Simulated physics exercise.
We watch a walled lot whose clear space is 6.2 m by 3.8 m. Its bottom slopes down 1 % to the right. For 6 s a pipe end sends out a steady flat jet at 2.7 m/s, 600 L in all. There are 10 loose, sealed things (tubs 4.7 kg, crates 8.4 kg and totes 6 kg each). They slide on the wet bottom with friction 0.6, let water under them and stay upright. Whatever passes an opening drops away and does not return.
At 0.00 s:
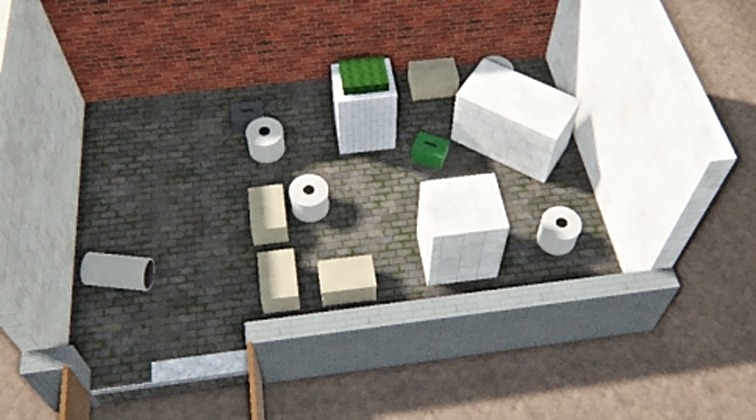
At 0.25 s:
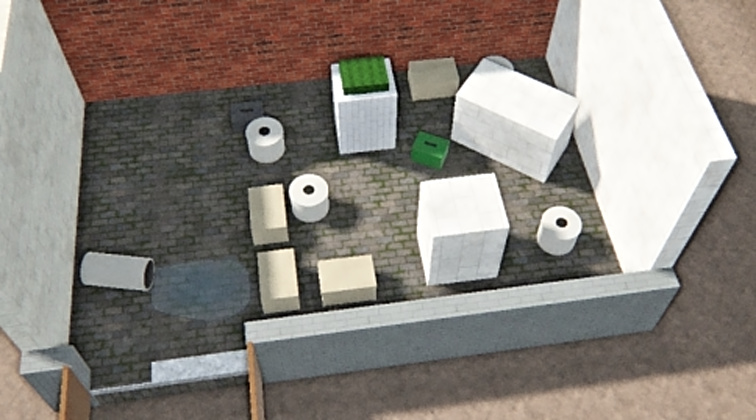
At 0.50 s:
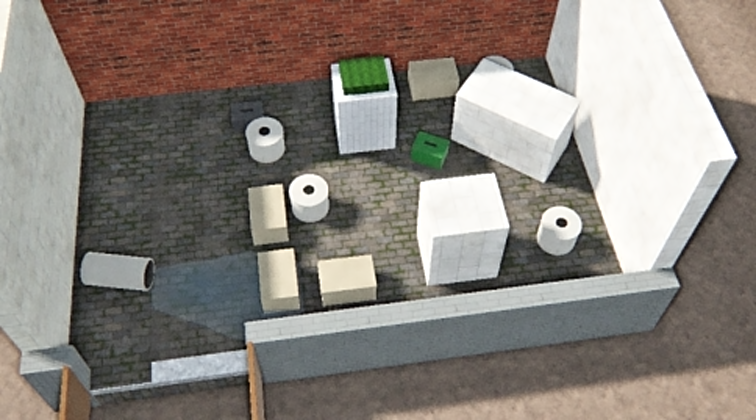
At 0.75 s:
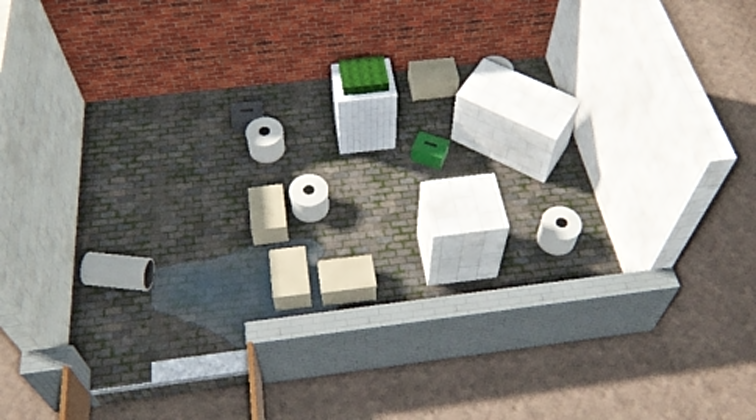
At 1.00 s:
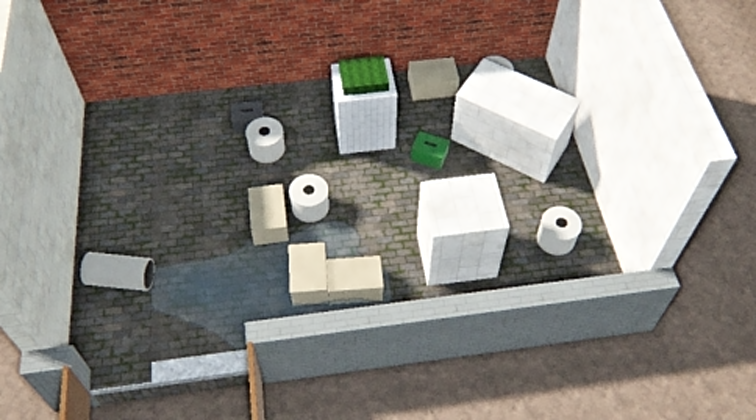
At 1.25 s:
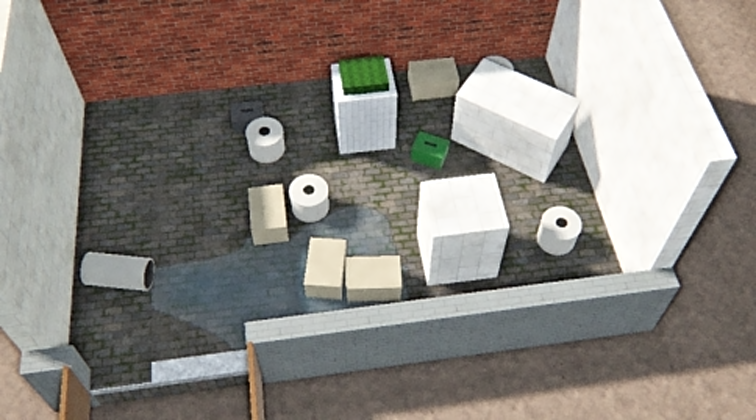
At first, a walled, paved lot holding pale boxes, white cylinders and a small green box is dry. Then water spreads rightward from the gray pipe at left, reaching the nearest beige box and pushing it right toward its neighbor, and both shift slightly as the shallow pool widens around them.
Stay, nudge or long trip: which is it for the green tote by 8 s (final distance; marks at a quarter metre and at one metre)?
Green tote slides a little.
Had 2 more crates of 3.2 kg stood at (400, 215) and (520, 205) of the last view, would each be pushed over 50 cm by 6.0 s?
In that order: Past it, under.
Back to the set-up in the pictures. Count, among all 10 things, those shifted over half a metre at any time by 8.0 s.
That makes 4.
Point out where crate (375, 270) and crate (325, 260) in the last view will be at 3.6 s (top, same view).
Near (398, 265) and (391, 187).
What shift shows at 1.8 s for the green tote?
Roughly 0 cm by then.
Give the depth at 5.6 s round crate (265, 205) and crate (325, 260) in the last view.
Roughly 1 and 3 cm.
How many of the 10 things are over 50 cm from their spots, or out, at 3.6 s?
2 of them.
After 1.8 s the green tote is near (431, 145), 0.0 m from its start, aground; 0 of 10 are out; 1 afloat.
After 3.6 s the green tote is near (431, 143), 0.0 m from its start, aground; 0 of 10 are out; 1 afloat.
After 5.6 s the green tote is near (433, 131), 0.2 m from its start, aground; 0 of 10 are out; 2 afloat.
After 8.0 s the green tote is near (422, 99), 0.8 m from its start, aground; 0 of 10 are out; 3 afloat.
